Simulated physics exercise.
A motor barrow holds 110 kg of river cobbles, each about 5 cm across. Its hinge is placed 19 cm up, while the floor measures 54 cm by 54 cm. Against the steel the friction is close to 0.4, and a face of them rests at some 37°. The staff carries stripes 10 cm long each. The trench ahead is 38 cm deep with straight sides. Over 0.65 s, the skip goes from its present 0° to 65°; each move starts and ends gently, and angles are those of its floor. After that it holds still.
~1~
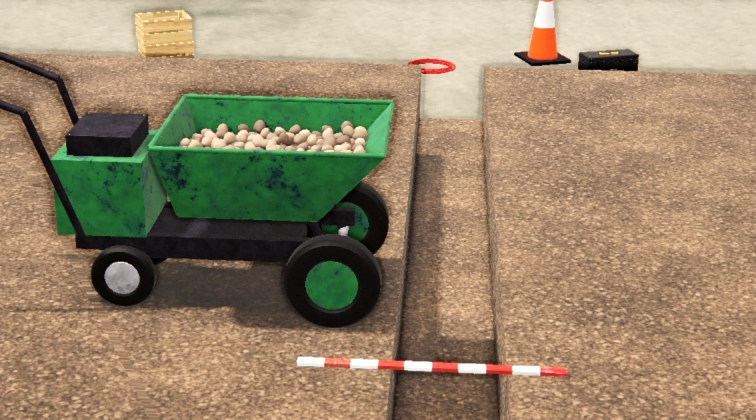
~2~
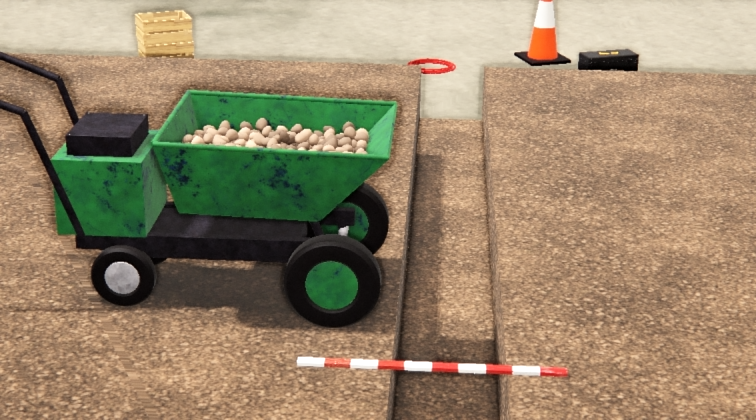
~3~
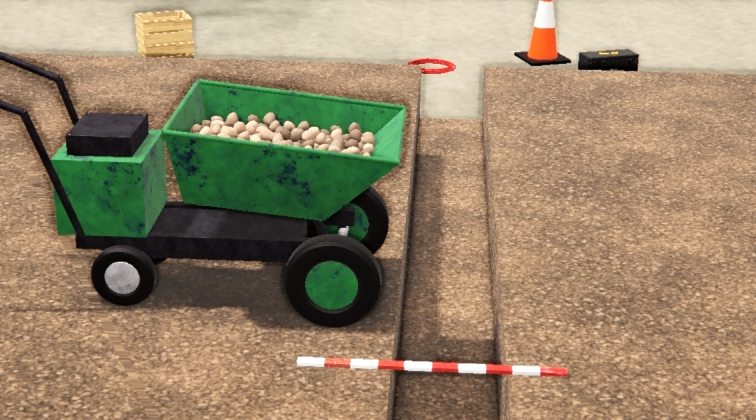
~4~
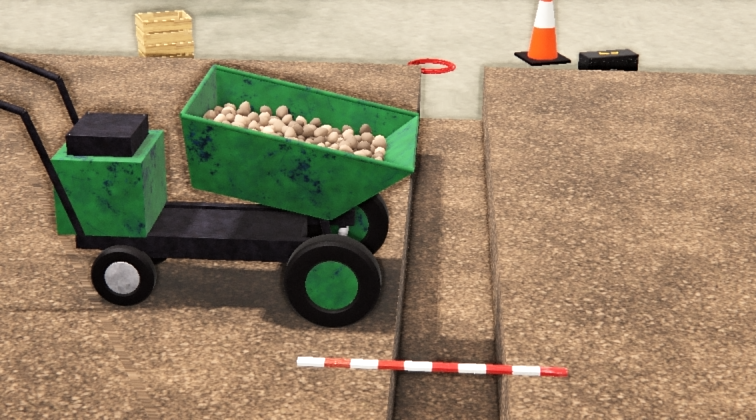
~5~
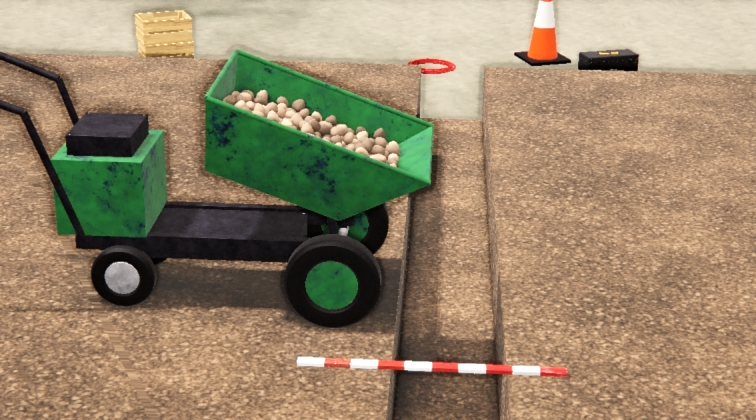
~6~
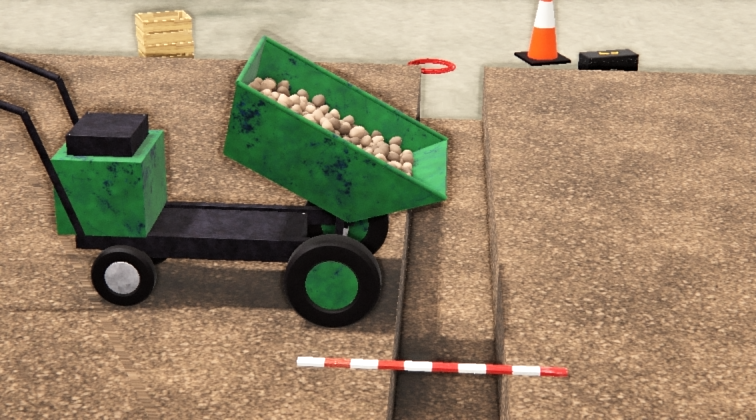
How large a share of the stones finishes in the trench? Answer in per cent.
A share of about 28 per cent.
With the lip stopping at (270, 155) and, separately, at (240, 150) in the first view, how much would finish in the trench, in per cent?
It comes to about 100 and 80 in a hundred.
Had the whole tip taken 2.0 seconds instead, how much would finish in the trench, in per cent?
In that case some 45 per cent.
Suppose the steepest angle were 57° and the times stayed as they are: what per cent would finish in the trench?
Around 30 per cent would finish in the trench.
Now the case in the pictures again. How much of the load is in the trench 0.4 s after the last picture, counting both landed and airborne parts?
About 5 per cent by then.
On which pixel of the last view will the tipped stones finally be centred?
Somewhere near pixel (550, 295).
Then, 0.2 s after the last picture the floor is at 55°, 100 % in the skip; the foremost stones are at (448, 219).
Then, 0.4 s after the last picture the floor is at 65°, 88 % in the skip, 4 % in the trench, 8 % past the trench; the foremost stones are at (532, 276).
Then, 0.8 s after the last picture the floor is at 65°, 31 % in the skip, 4 % in the trench, 65 % past the trench; the foremost stones are at (696, 303).
Then, 2.8 s after the last picture the floor is at 65°, 0 % in the skip, 28 % in the trench, 72 % past the trench; the foremost stones are past the picture's edge.
